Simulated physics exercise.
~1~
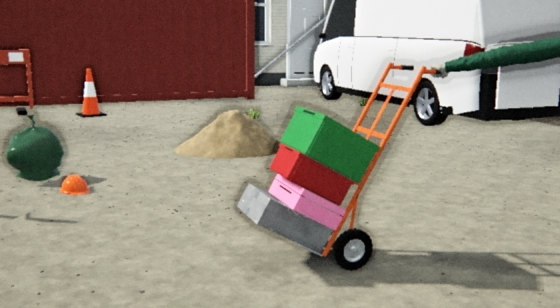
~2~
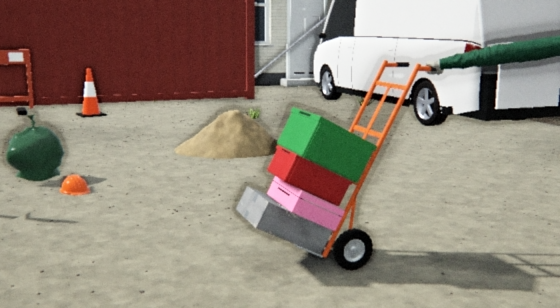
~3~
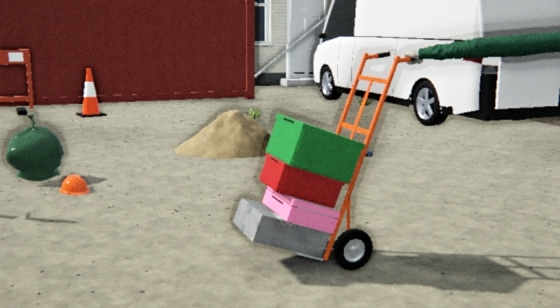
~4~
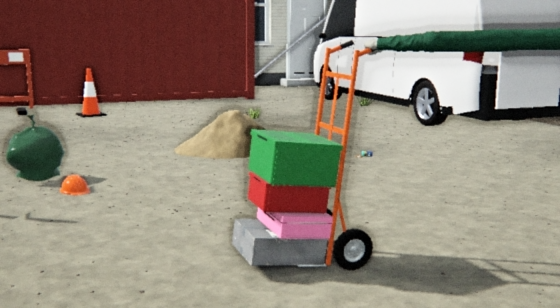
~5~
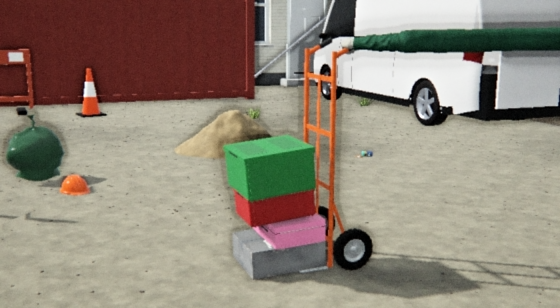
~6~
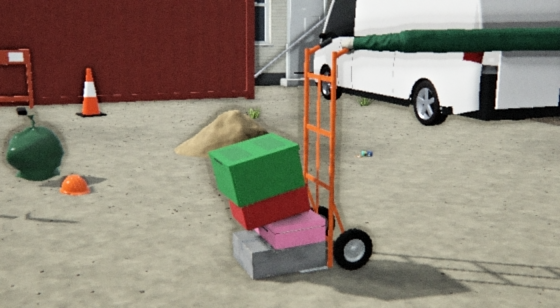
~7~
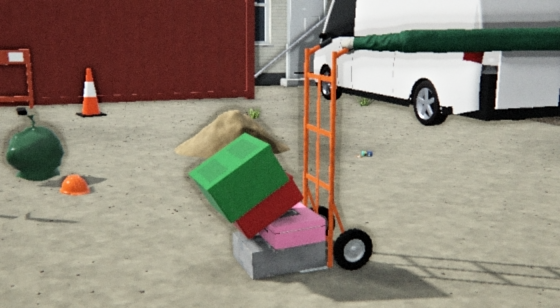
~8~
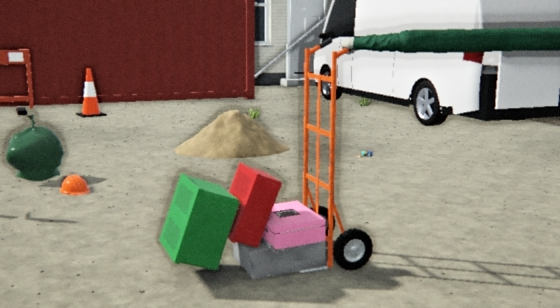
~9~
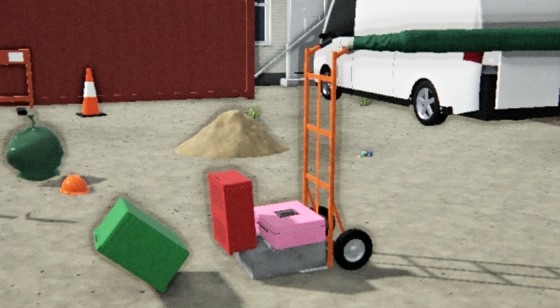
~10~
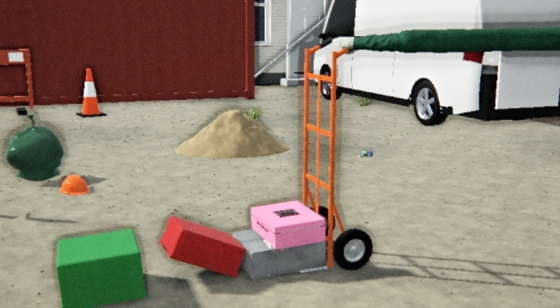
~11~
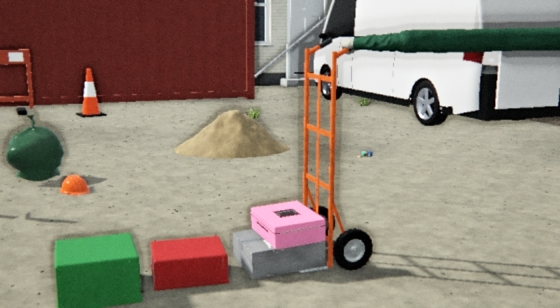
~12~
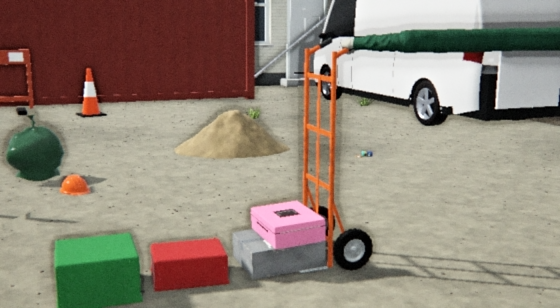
On a sandy yard with a red container, a mound of sand and a white vehicle behind, an orange two-wheeled hand truck leans back to the right, carrying a grey box, a pink toolbox, a red tote and a green tote on top. The truck swings upright until its base meets the ground, and it stops there. The green and red totes keep tipping left over the edge of the stack. The green tote tumbles to the ground first, and the red one topples after it. Both come to rest in a row left of the truck, while the pink toolbox stays on the grey box.
